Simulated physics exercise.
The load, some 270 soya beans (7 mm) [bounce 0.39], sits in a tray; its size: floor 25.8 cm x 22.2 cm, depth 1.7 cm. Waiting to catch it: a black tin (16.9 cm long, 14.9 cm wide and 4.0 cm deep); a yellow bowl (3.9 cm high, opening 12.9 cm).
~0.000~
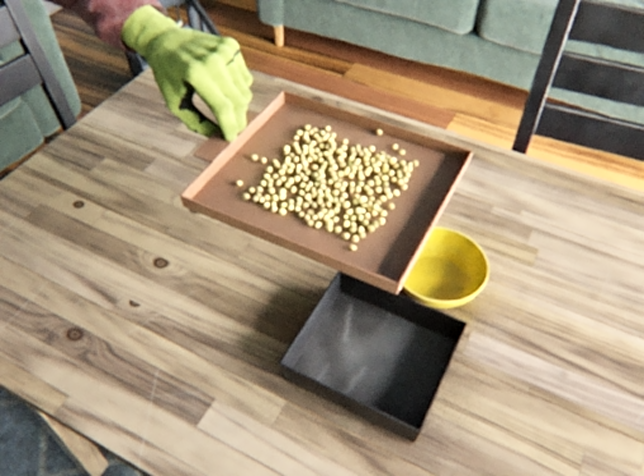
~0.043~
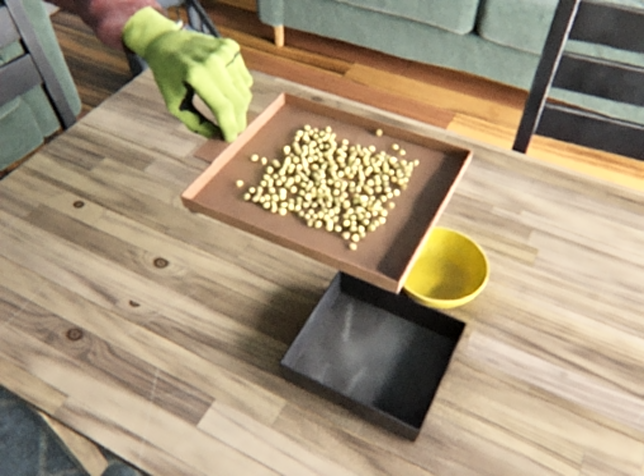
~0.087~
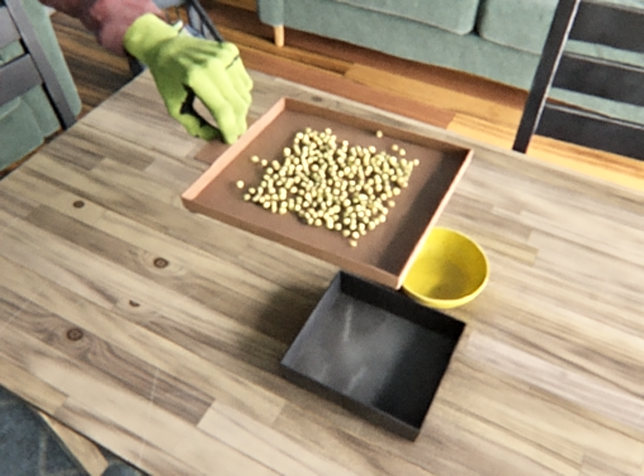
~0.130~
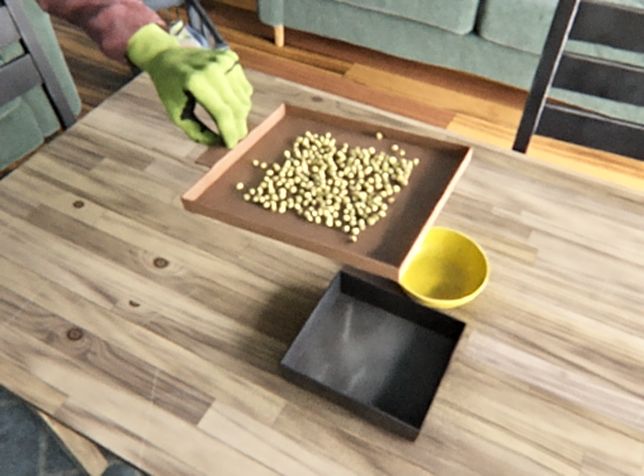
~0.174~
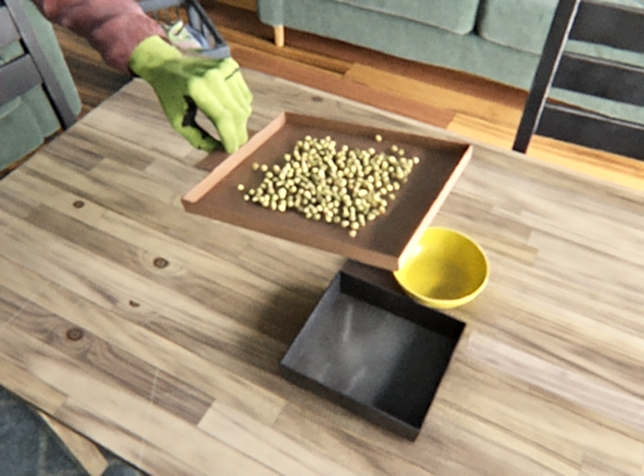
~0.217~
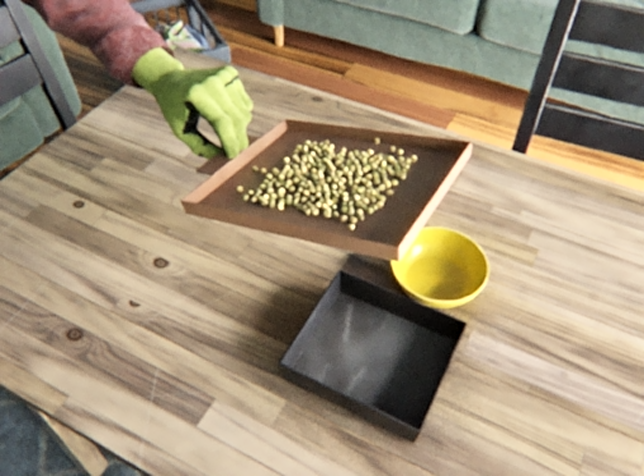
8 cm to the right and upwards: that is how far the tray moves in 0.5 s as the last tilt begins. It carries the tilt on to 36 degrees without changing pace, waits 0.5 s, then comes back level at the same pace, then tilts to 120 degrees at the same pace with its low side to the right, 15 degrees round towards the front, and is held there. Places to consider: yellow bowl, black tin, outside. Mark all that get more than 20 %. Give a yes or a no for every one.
Yellow bowl - no; black tin - yes; outside - yes.
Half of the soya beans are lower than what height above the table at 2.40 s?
4 centimetres or so.
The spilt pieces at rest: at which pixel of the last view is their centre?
At about (489, 345).
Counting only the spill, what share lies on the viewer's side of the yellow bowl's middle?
Roughly 80 percent.
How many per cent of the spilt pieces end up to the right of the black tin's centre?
About 60 %.
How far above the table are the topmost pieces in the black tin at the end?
1.5 cm, roughly.
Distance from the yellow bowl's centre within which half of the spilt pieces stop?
About 20 cm.
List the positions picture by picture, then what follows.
The first frame shows tray at (282, 238); tilt 0 degrees; leading edge at (440, 210); middle of the load at (335, 179); black tin at (376, 342); yellow bowl at (440, 262).
The second frame shows tray at (282, 237); tilt 1 degrees; leading edge at (440, 209); middle of the load at (335, 179).
The third frame shows tray at (282, 235); tilt 3 degrees; leading edge at (440, 206); middle of the load at (335, 179).
The fourth frame shows tray at (281, 231); tilt 7 degrees; low side back left; leading edge at (440, 201); middle of the load at (334, 179).
The fifth frame shows tray at (280, 227); tilt 11 degrees; low side back left; leading edge at (440, 194); middle of the load at (334, 178).
The sixth frame shows tray at (279, 223); tilt 15 degrees; low side back left; leading edge at (439, 188); middle of the load at (333, 177); black tin at (376, 342); yellow bowl at (440, 262). It turns about 95 degrees a second.
After 1.06 s, tilt 34 degrees; tray 95 %, outside 5 %; middle of all pieces on or above the table near (296, 171).
Then, at 1.76 s, tilt 20 degrees; tray 95 %, outside 5 %; middle of all pieces on or above the table near (319, 103).
After 2.40 s, tilt 81 degrees; black tin 15 %, tray 40 %, outside 40 %, yellow bowl 5 %; middle of all pieces on or above the table near (434, 304).
Then, at 3.02 s, tilt 120 degrees; black tin 30 %, outside 55 %, yellow bowl 10 %; middle of all pieces on or above the table near (424, 333).
In the end, at 3.8 s, black tin 30 %, tray 0 %, outside 55 %, yellow bowl 10 %.
